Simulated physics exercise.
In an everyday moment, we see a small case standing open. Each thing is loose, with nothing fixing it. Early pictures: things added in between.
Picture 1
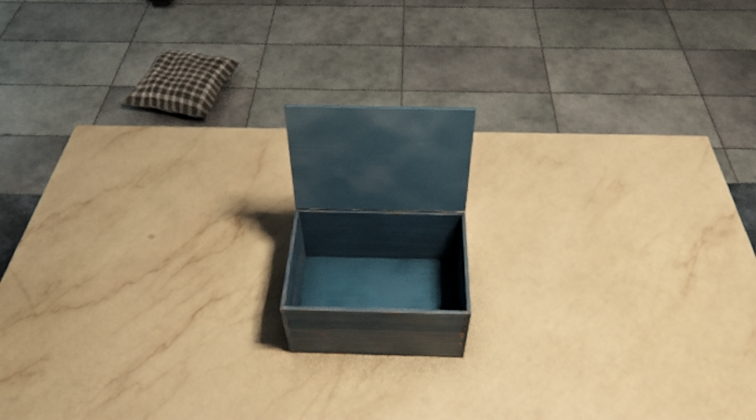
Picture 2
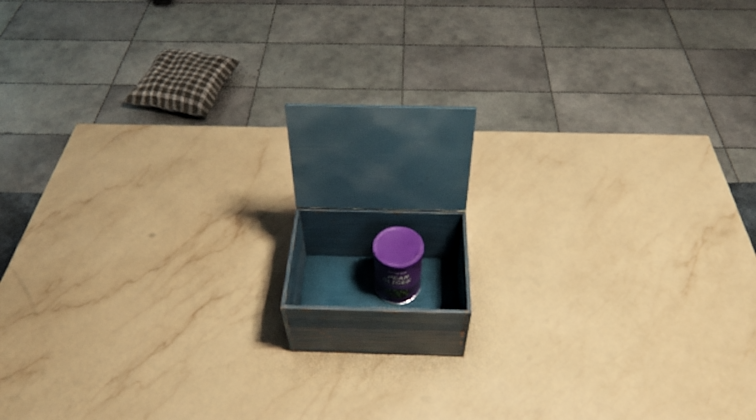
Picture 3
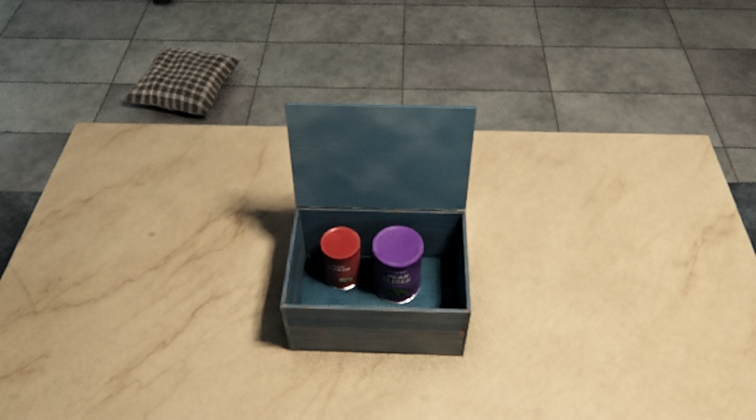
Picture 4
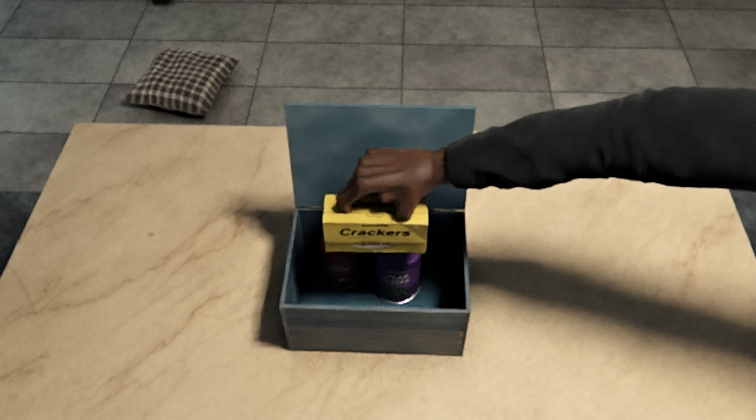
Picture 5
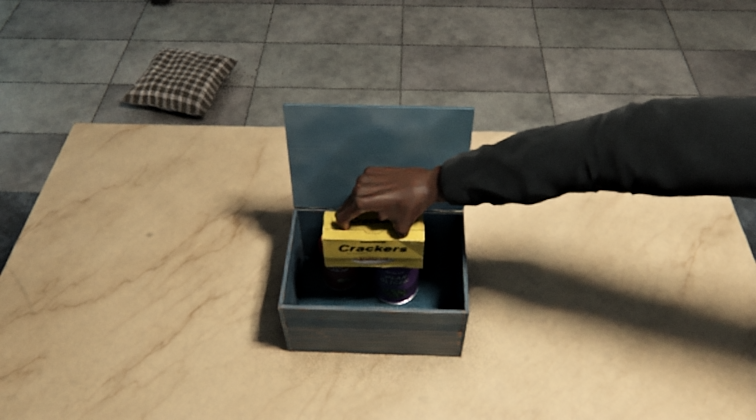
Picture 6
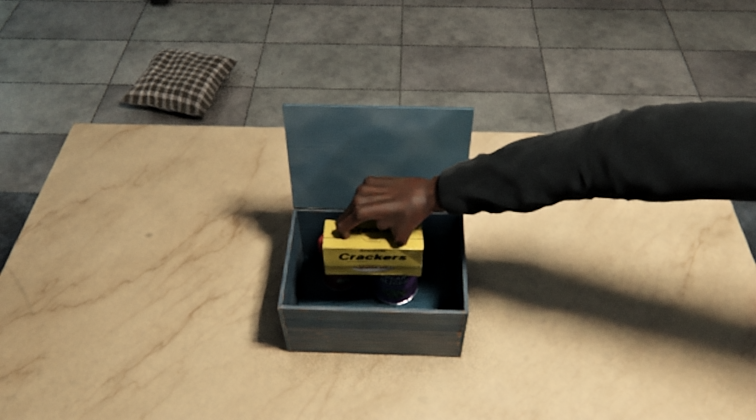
On a marble table, a purple tin then a red tin appearing in an open blue box, a hand lowering yellow crackers inside.
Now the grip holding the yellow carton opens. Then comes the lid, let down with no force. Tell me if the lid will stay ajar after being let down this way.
Lies on the rim.
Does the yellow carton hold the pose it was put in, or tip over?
As it turns out, the yellow carton changes its angle.
Then, 0.60 s past the last view, yellow carton on its side near (396, 307).
Then, 1.50 s past the last view, lid 68° above the rim; yellow carton on its side near (406, 315).
Then, 1.90 s past the last view, lid 15° above the rim; yellow carton on its side near (406, 315).
Finally, lid shut; down or leaning hard in the box, yellow carton; the other 2 still in place. Final places as the last picture's camera would see them, yellow carton near (406, 315).
